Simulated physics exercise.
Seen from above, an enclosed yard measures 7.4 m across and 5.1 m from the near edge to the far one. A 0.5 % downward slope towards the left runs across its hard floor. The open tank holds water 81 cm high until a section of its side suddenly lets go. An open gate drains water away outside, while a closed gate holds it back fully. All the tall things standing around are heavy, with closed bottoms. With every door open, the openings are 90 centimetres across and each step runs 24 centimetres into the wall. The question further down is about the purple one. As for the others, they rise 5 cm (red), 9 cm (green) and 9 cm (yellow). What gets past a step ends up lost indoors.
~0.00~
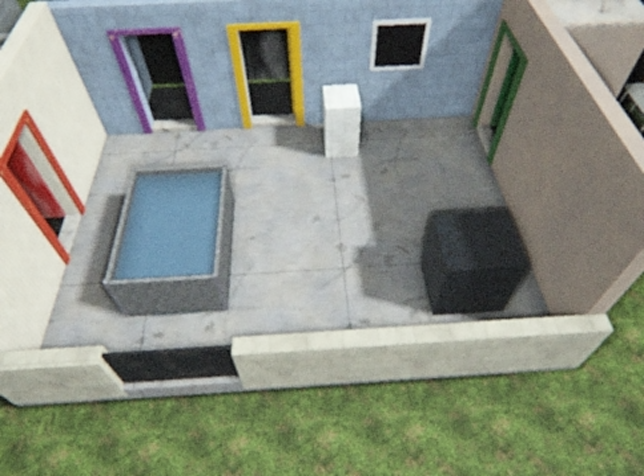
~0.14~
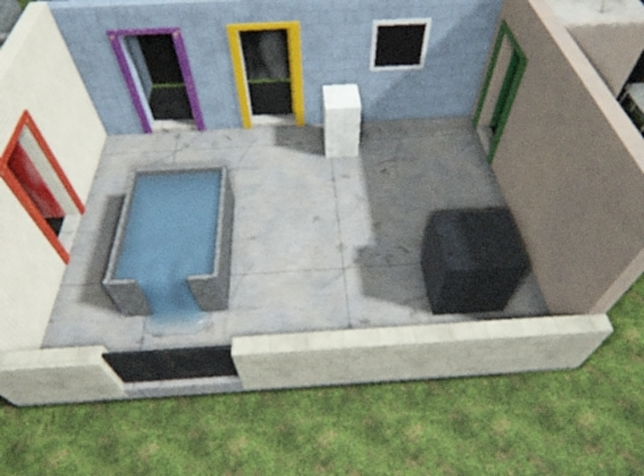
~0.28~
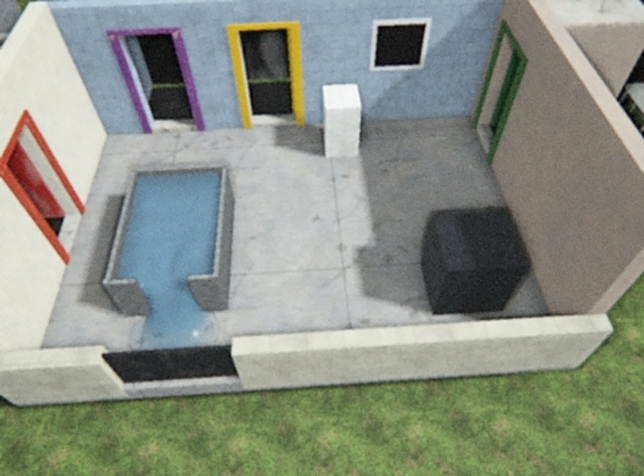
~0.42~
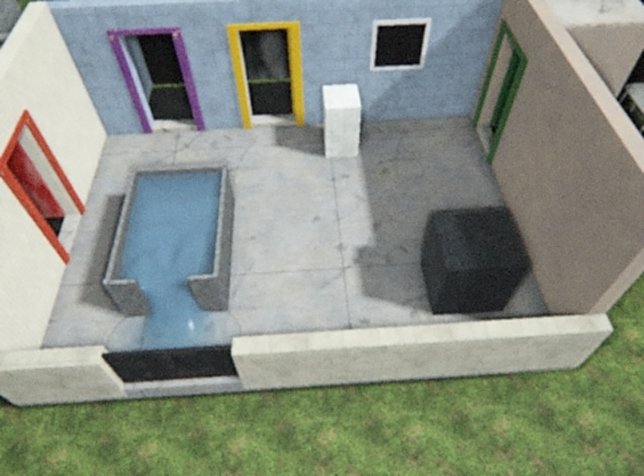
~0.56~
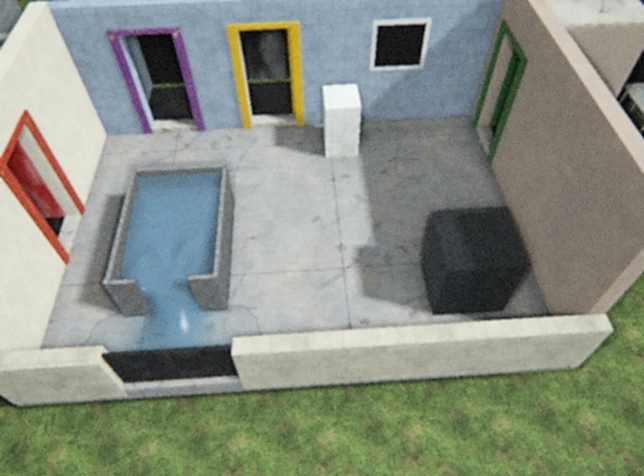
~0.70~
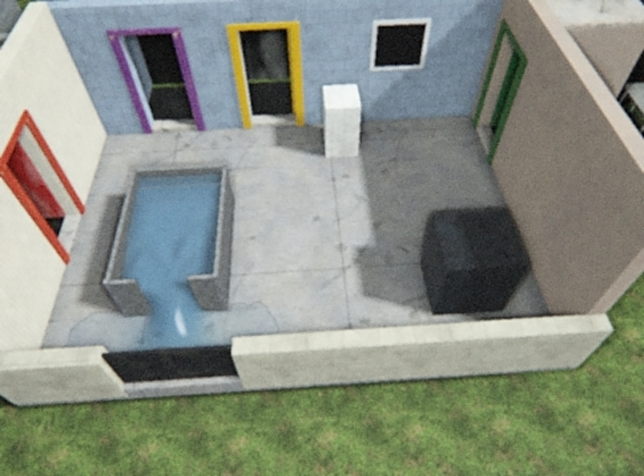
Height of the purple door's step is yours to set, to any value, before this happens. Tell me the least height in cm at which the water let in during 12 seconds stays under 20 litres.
It should be about 12.5 cm.
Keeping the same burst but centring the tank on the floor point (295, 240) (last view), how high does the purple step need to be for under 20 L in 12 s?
Near 7.5 cm.
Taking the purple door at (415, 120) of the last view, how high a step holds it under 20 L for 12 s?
Roughly 8.0 cm.
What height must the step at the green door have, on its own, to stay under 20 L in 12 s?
For the green door, about 6.5 cm.
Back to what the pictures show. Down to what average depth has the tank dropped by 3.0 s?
It averages near 37 cm.
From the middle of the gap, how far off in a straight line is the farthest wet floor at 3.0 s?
About 5.6 metres out.
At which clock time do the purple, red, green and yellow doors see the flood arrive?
Arrival: Purple 3.0 s, red 1.5 s, green 3.6 s, yellow 4.0 s.
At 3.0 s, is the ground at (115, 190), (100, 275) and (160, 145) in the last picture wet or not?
Status: Submerged / submerged / submerged.
After 1.4 s water covers 20 % of the floor, deepest (55 cm) near (164, 370); it has not reached the purple door.
After 3.0 s water covers 55 % of the floor, deepest (32 cm) near (165, 358); it has not reached the purple door.
After 12.0 s water covers 100 % of the floor, deepest (12 cm) near (320, 359); 6 cm at the purple door, 49 litres in over its 10 cm step.
At the purple door as built, the water arrived by 3.1 s and peaked near 16 cm at 3.4 s.
Run again over the same 12 s with other heights there, 41 litres in over 10.5 cm, 10 litres over 14 cm. The limit of 20 litres is kept from about 12.5 cm up.
